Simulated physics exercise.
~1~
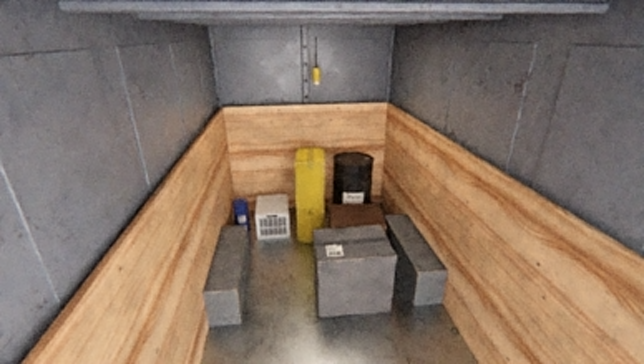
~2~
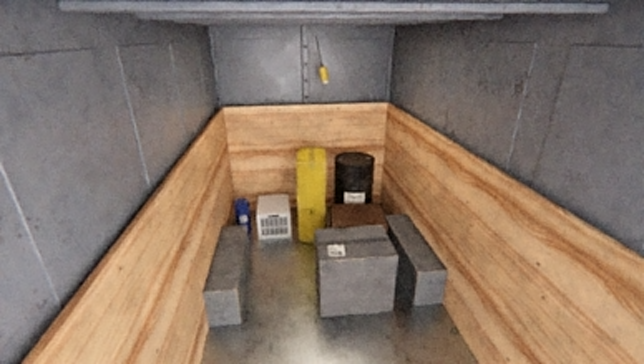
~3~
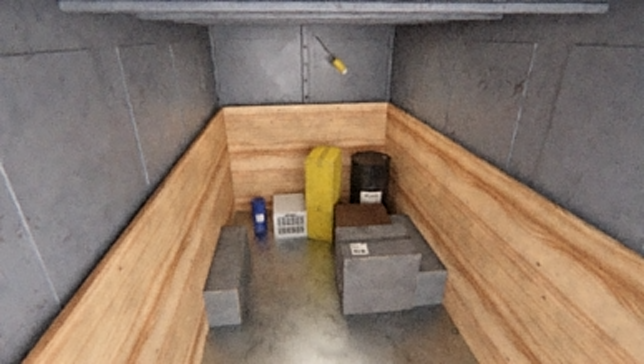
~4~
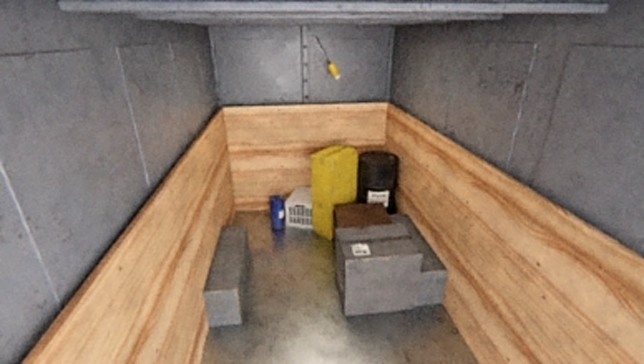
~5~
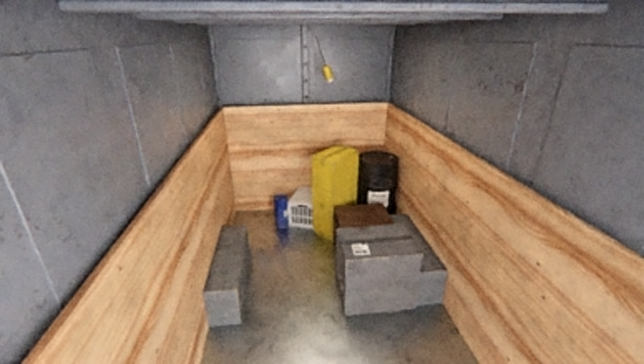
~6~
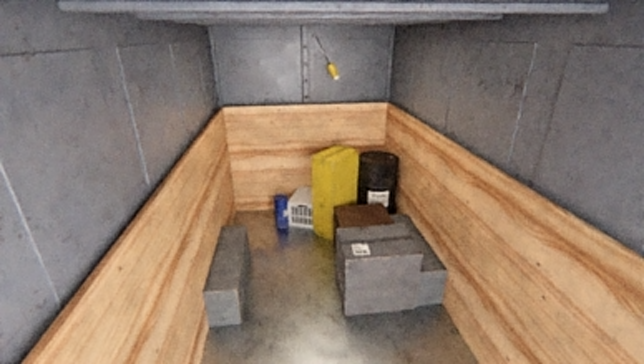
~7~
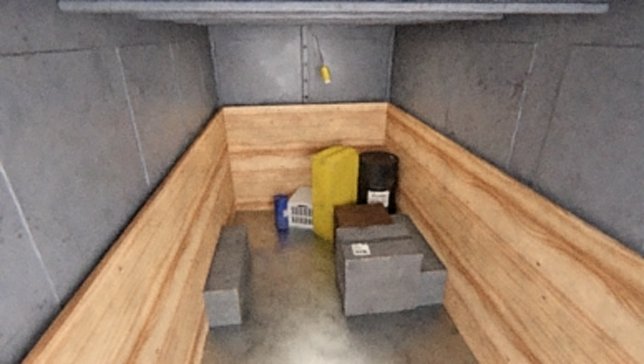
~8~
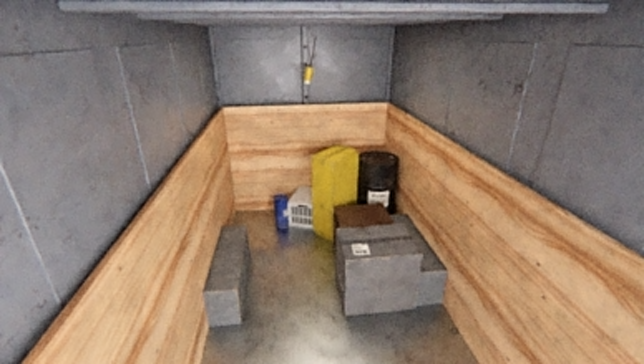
The load bay of a moving van, with grey walls above wood panelling, is seen from behind, facing the front wall. A blue canister, a white chest, a tall yellow box and a black drum stand toward the front, with a brown chest and a large grey box before the drum, between low grey wheel boxes. The hanging yellow lamp swings to the right, and the grey box, canister, white chest, yellow box and drum slide right. All but the grey box shift slightly farther, then everything stays still while the lamp sways back. Nothing has toppled, and the brown chest has barely moved.
